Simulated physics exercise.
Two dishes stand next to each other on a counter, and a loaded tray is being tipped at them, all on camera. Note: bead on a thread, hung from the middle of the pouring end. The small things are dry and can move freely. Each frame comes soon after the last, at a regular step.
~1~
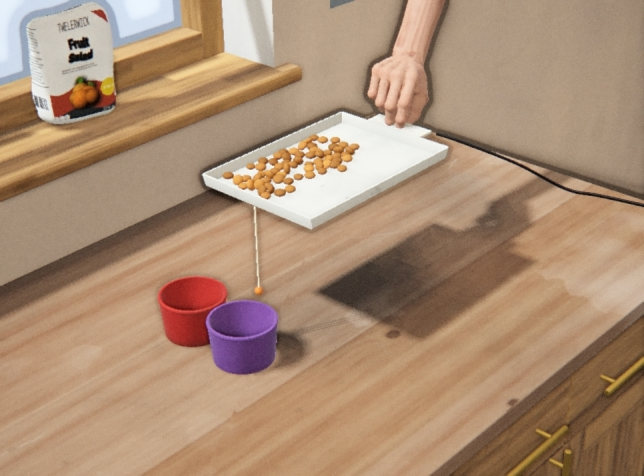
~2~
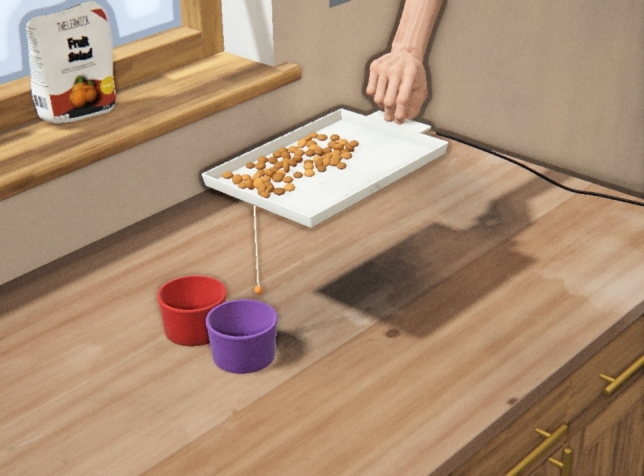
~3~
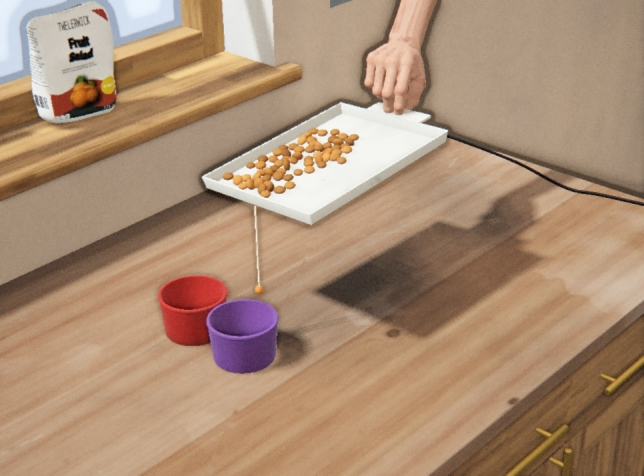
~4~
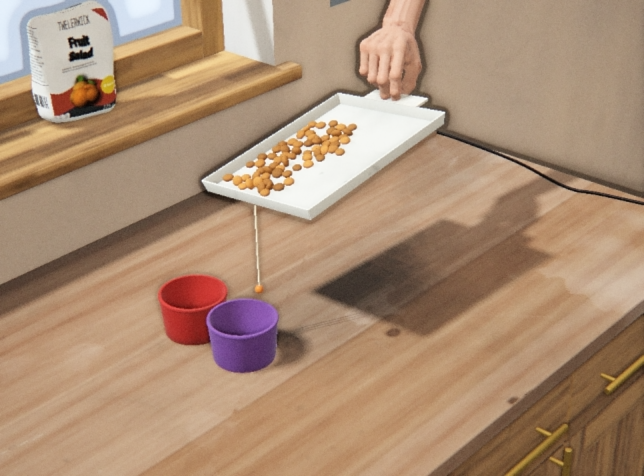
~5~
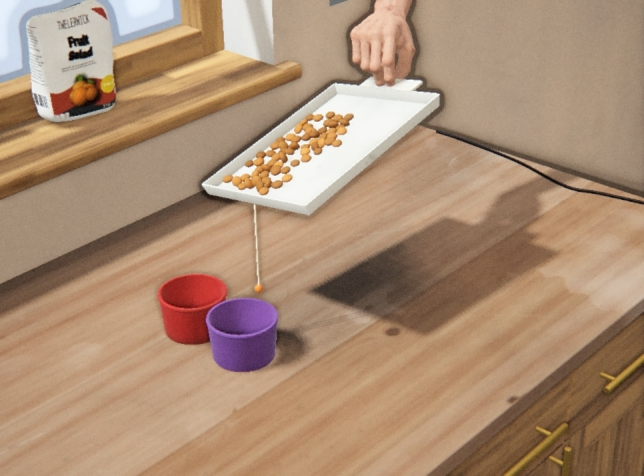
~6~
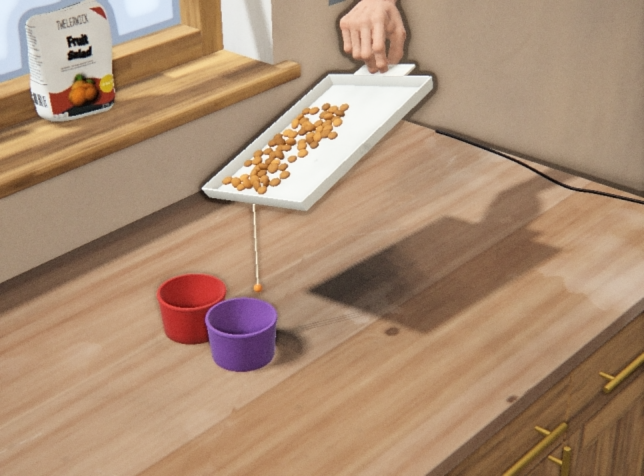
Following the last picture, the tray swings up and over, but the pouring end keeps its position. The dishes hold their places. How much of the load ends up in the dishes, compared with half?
The dishes will gather a lesser portion.
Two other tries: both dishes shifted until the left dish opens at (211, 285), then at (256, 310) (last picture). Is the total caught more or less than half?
Try 1: A majority of it. Try 2: A minority of it.
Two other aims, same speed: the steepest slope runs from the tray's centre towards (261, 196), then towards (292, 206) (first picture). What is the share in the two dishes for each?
In turn, 90 percent and then 40 percent.
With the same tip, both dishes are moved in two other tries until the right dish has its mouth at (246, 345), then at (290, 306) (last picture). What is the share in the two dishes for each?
First placement: 0 per cent; second placement: 70 per cent.
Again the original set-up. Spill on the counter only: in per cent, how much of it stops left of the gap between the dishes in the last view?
Roughly 30 in a hundred.
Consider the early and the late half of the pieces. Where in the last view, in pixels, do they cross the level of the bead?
I'd put it at roughly (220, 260), and after that at roughly (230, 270).
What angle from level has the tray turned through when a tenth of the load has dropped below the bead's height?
At roughly 95°.
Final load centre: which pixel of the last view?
The centre comes to rest near (219, 310).
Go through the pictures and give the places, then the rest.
Corners of the pouring end at (206, 174) and (311, 217), level; middle of the load at (298, 161), bits of cat kibble; left dish at (169, 322); right dish at (218, 349); bead on its thread at (259, 291), in the first picture.
Corners of the pouring end at (205, 174) and (310, 215), level; middle of the load at (298, 159), in the second picture.
Corners of the pouring end at (206, 177) and (310, 213), tipped barely, lowest at the left corner; middle of the load at (298, 156), in the third picture.
Corners of the pouring end at (205, 180) and (308, 208), tipped a little, lowest at the left corner; middle of the load at (297, 151), in the fourth picture.
Corners of the pouring end at (205, 183) and (305, 204), tipped clearly, lowest at the left corner; middle of the load at (294, 146), in the fifth picture.
Corners of the pouring end at (205, 187) and (301, 200), tipped clearly, lowest at the left corner; middle of the load at (291, 142); left dish at (168, 320); right dish at (218, 346), in the sixth picture.
Soon after the last picture, tray tipped steeply; all on the tray.
A little later, tray tipped past a quarter turn; about a third on the tray; a small part in the left dish; a small part outside both; about a third in the air.
Later still, tray tipped past a quarter turn; about a quarter in the left dish; most outside both.
At rest, tray tipped past a quarter turn; none in the right dish; about a quarter in the left dish; most outside both.
